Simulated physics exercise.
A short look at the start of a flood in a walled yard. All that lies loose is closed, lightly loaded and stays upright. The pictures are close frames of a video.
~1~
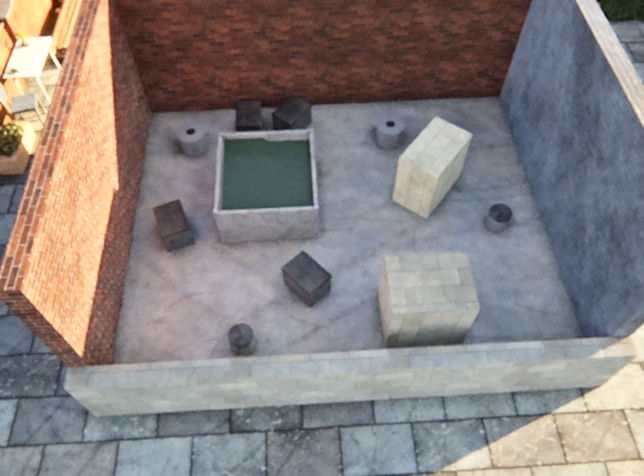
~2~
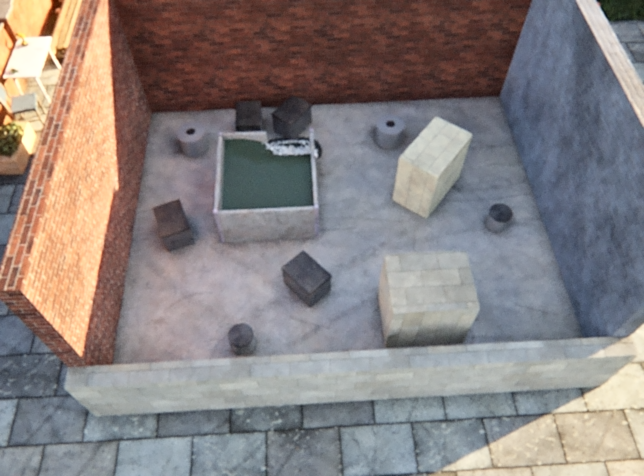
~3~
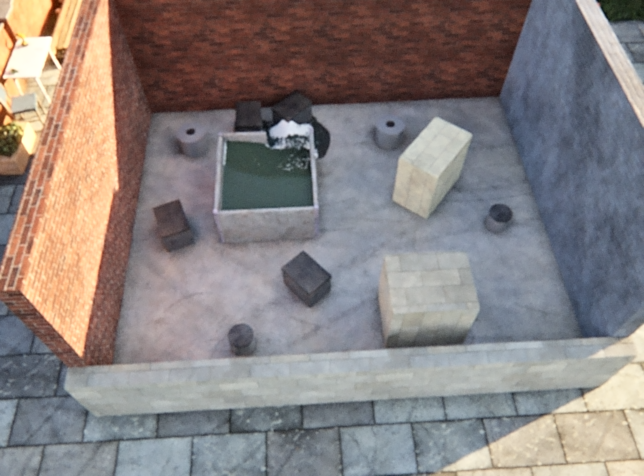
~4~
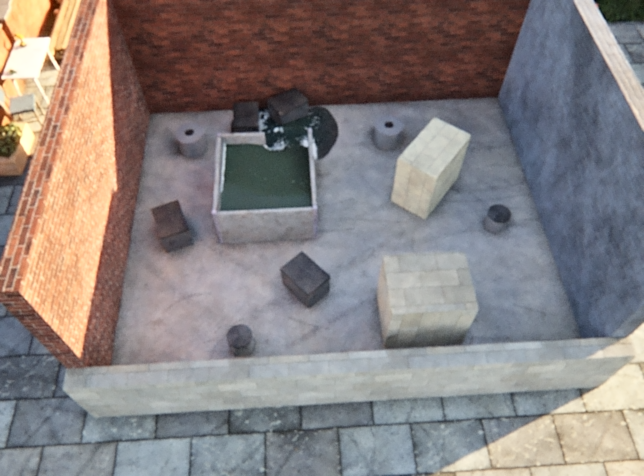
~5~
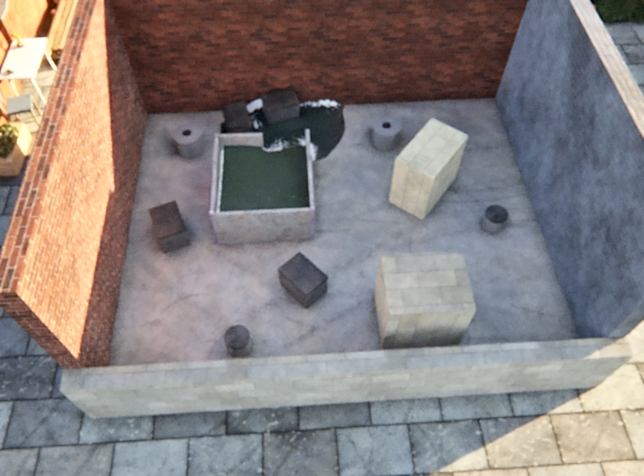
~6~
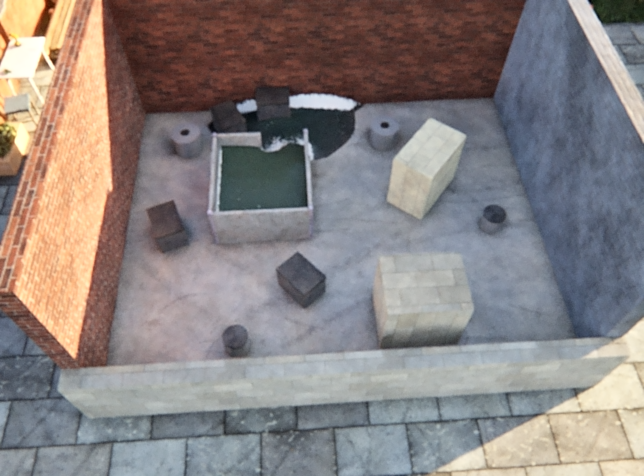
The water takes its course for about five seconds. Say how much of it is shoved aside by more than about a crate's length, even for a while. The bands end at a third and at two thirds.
It is two thirds or above.
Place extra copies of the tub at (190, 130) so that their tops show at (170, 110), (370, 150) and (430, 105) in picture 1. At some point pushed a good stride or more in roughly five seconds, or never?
One after the other: Shifted that much, not that far, yes.
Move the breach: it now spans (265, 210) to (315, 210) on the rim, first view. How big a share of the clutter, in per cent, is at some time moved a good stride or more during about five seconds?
I make it 40 per cent.
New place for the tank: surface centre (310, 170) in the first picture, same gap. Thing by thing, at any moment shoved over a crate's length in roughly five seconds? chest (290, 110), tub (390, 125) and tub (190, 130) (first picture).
As listed: Moved that far, swept aside, that far or more.
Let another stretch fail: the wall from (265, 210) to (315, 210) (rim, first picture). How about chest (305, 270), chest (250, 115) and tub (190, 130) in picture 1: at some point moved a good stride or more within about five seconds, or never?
One after the other: Swept aside, no, no.
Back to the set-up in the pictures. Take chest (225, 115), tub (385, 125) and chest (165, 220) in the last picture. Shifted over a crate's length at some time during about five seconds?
In that order: Swept aside, pushed that far, yes.
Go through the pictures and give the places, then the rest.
The first frame shows a chest at (292, 109) rests on the ground; a chest at (248, 113), on the bottom; 0 of 8 have shifted.
The second frame shows a chest at (292, 109), on the bottom; a chest at (248, 113) rests on the ground; 0 of 8 have shifted.
The third frame shows a chest at (292, 105), on the bottom, close to its start; a chest at (248, 114) rests on the ground; 1 of 8 have shifted.
The fourth frame shows a chest at (288, 100), on the bottom, close to its start; a chest at (246, 114) rests on the ground; 1 of 8 have shifted.
The fifth frame shows a chest at (280, 98) rests on the ground, close to its start; a chest at (237, 115) rests on the ground, close to its start; 2 of 8 have shifted.
The sixth frame shows a chest at (273, 95) floats, a stride from its start; a chest at (227, 114) rests on the ground, close to its start; 2 of 8 have shifted.
A moment on, 1 of 8 are well off their spots; 1 afloat.
Next, 3 of 8 are well off their spots; 1 afloat.
Later, 4 of 8 are well off their spots; 2 afloat.
In the end, 6 of 8 are well off their spots, and 6 have been at some point; 2 afloat.
